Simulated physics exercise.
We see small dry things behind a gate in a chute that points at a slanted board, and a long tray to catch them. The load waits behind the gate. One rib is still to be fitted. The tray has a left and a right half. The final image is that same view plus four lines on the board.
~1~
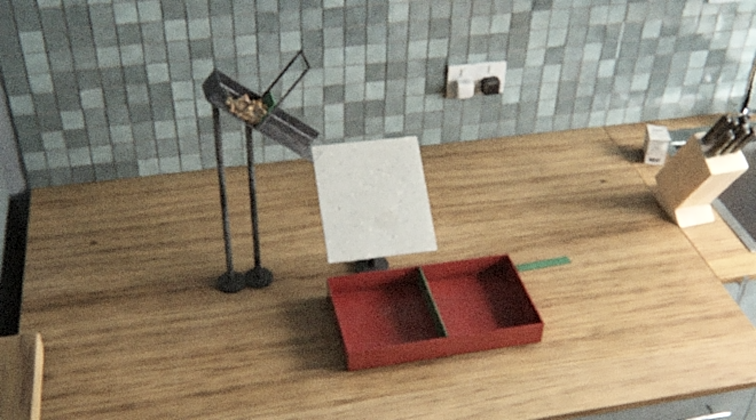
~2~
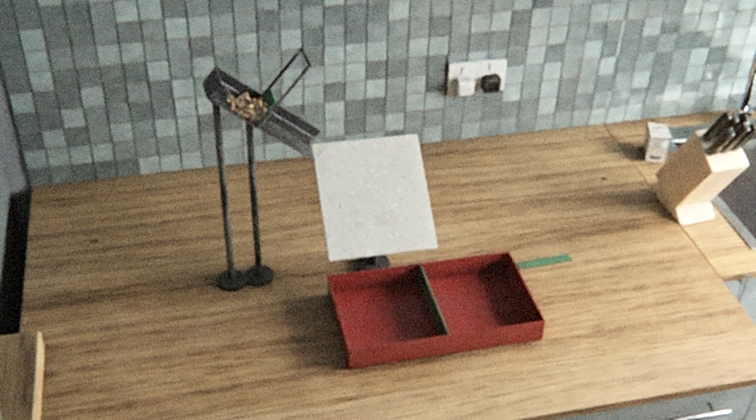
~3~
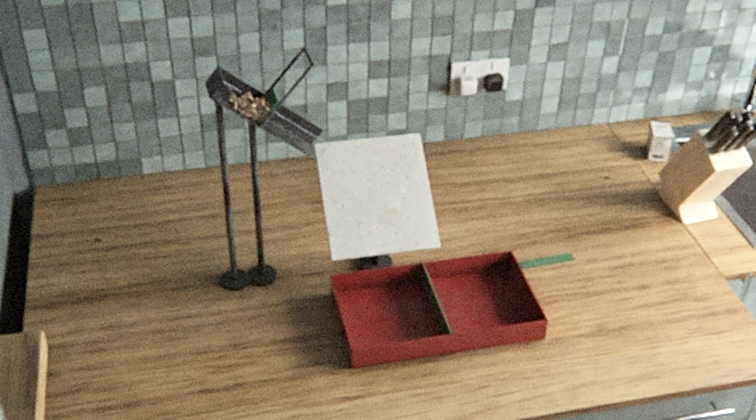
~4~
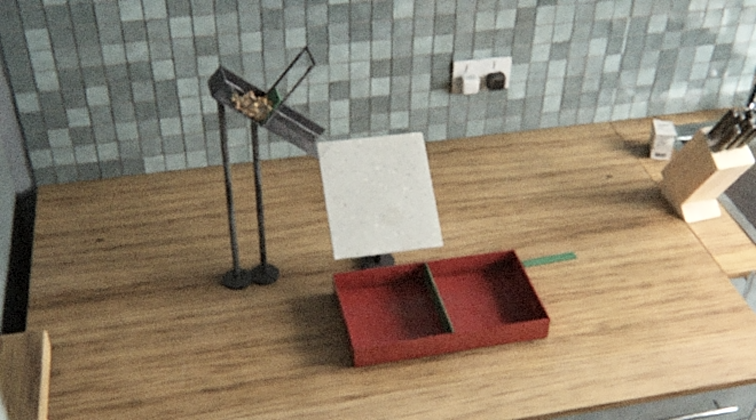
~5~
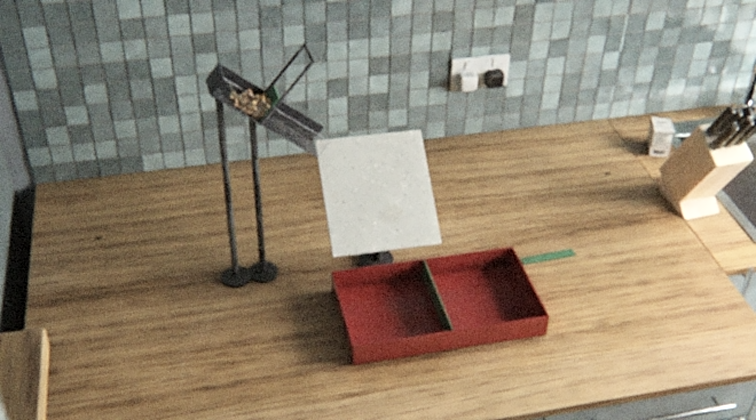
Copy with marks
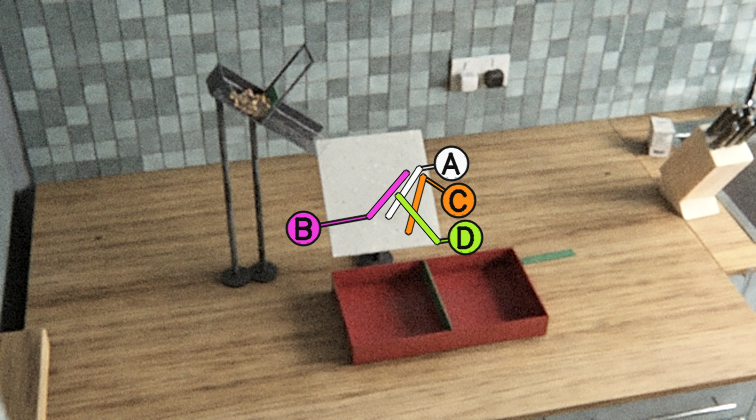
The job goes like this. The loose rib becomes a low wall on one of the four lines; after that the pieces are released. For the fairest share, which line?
Go for D.
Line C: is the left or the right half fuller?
More lands on the left.
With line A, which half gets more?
More lands on the left.
On the marked copy, line A from (419, 168) to (388, 216); line B from (406, 173) to (369, 216); line C from (423, 176) to (408, 231); line D from (398, 195) to (437, 241).
With A, of what is caught, almost all in the left half, about a tenth in the right.
With B, of what is caught, almost all in the left half, about a tenth in the right.
With C, of what is caught, almost all in the left half, about a tenth in the right.
With D, of what is caught, roughly half in the left half, roughly half in the right.
